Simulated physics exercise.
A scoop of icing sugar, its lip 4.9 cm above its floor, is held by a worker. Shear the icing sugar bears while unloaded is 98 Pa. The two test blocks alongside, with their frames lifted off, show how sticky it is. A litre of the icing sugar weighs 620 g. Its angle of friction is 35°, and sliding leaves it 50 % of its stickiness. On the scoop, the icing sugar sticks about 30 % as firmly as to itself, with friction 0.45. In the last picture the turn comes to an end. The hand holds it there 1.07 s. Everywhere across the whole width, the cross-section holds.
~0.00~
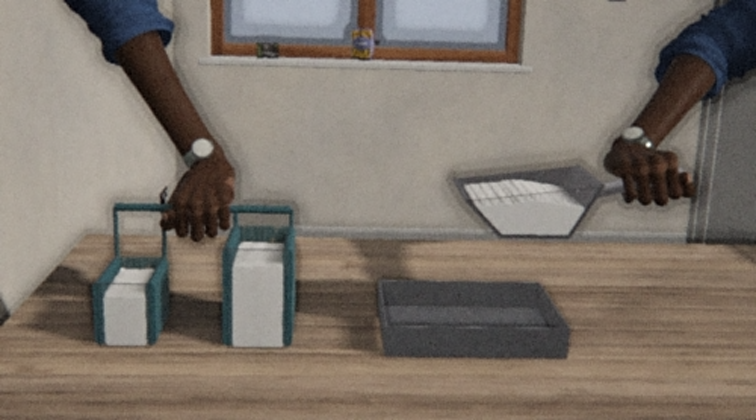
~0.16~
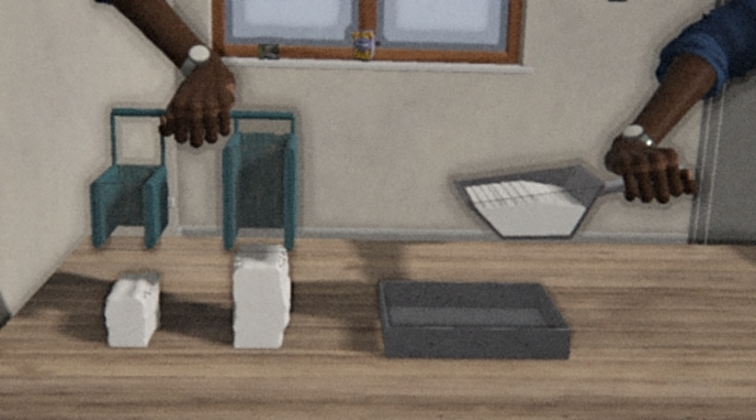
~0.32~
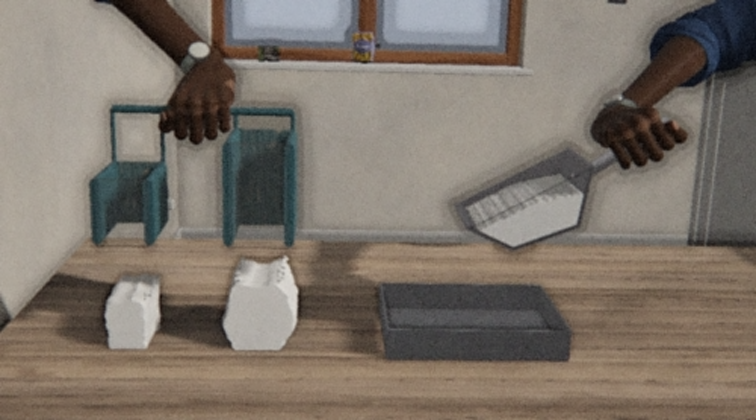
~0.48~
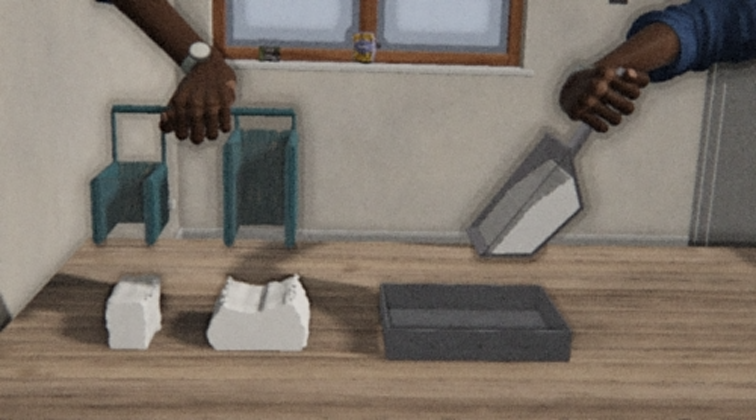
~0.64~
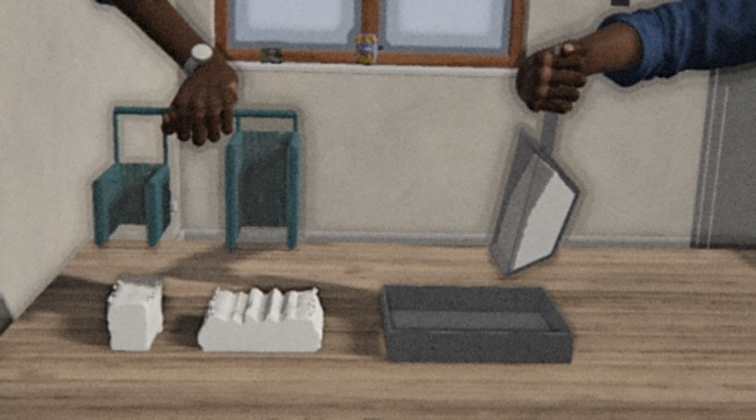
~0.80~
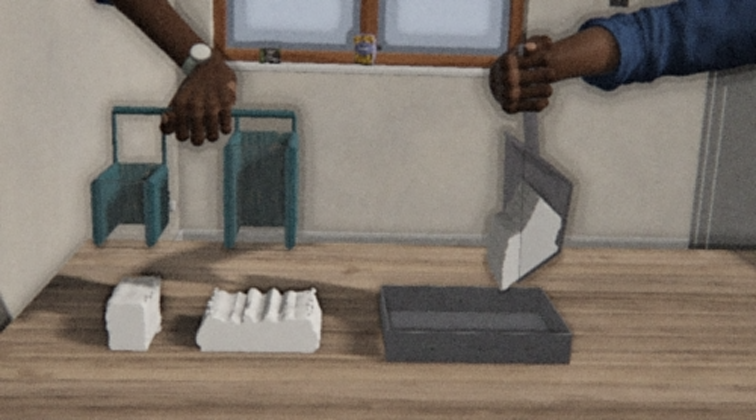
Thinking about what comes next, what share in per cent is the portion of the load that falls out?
It should be roughly 100 %.
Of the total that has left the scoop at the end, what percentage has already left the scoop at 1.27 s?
Estimate: Some 100 per cent.
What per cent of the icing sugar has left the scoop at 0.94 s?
It comes to around 50 percent.
By 0.94 s, the scoop is at 85 degrees and 52 % has left it.
By 1.11 s, the scoop is at 85 degrees and 100 % has left it.
By 1.27 s, the scoop is at 85 degrees and 100 % has left it.
By 1.44 s, the scoop is at 85 degrees and 100 % has left it.
By 1.55 s, at the end, the scoop is at 85 degrees and 100 % has left it.
